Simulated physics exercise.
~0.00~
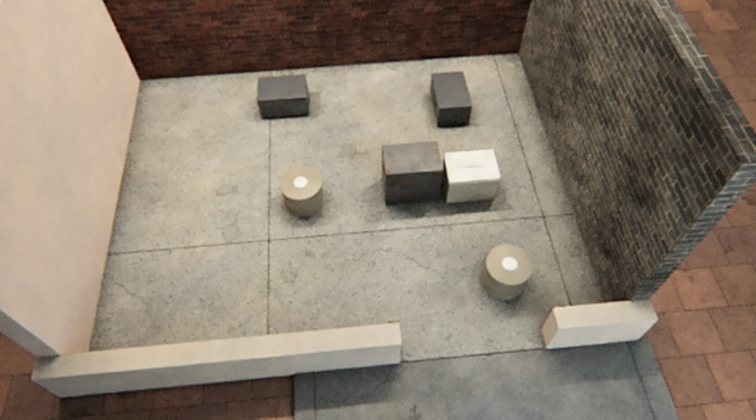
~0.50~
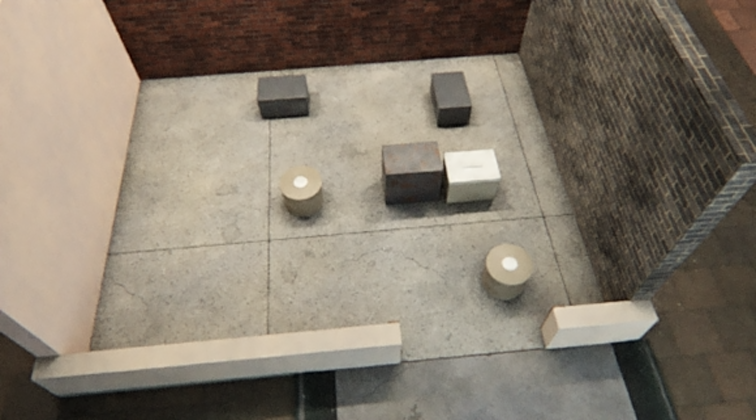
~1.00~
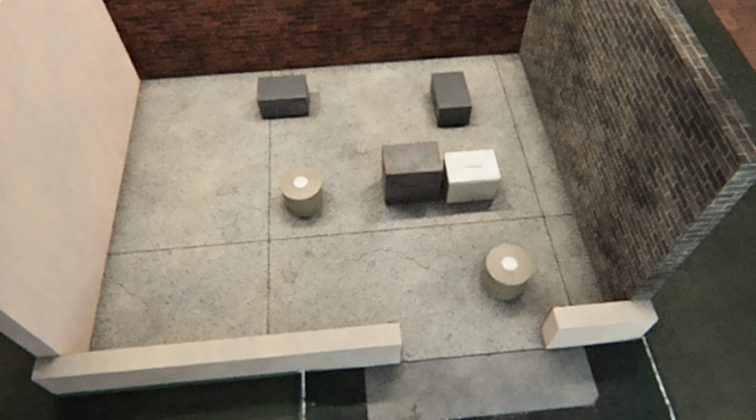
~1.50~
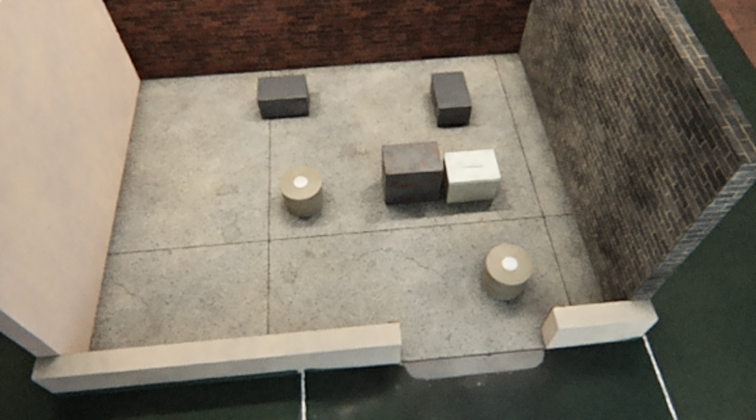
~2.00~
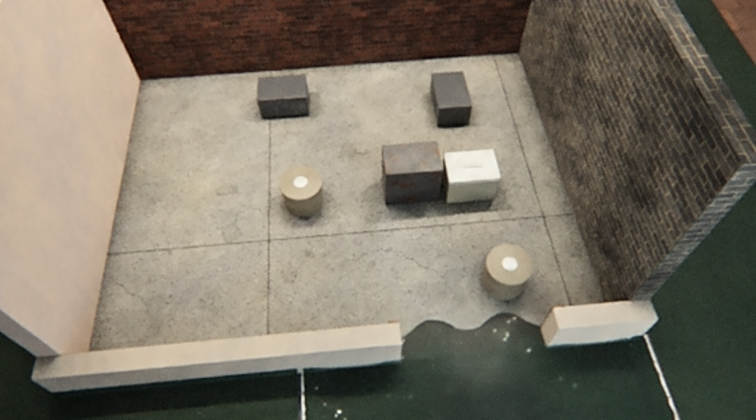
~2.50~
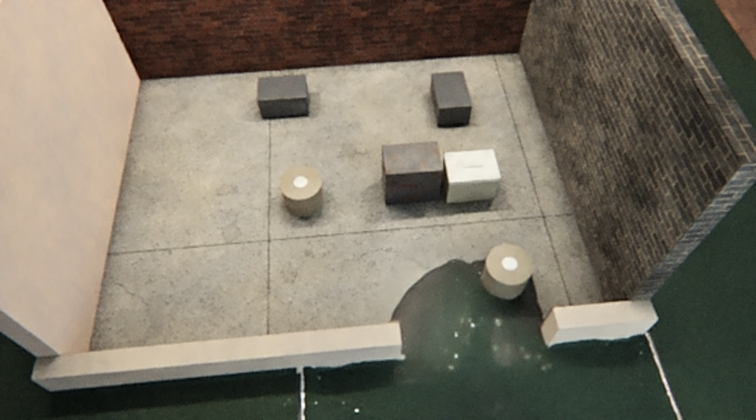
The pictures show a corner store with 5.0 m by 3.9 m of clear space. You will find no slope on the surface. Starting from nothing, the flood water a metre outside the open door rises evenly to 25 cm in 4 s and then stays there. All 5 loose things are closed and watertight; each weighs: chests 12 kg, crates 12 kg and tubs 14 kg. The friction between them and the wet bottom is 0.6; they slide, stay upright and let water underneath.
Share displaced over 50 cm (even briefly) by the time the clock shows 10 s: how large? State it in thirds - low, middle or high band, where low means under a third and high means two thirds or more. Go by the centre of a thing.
High band.
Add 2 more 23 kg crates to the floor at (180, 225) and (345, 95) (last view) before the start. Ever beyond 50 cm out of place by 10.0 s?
Note: Item 1 below threshold; item 2 above threshold.
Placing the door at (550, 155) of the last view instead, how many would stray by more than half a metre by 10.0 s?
Then it comes to 3 of them.
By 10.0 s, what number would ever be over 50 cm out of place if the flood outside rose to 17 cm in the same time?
Count under that change: 2.
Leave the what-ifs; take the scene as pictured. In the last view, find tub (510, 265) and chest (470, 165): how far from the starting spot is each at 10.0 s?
The first is 250 cm from its start, the second 200 cm.
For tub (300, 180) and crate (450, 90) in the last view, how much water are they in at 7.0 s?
First roughly 5 cm, second roughly 11 cm.
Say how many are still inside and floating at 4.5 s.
Total: 0.
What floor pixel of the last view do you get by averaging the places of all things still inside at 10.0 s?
Roughly at (255, 143).
After 3.5 s 0 of 5 are over 50 cm from their spots; 0 afloat.
After 4.5 s 1 of 5 are over 50 cm from their spots; 0 afloat.
After 7.0 s 4 of 5 are over 50 cm from their spots; 3 afloat.
After 10.0 s 5 of 5 are over 50 cm from their spots, and 5 have been at some point; 5 afloat.
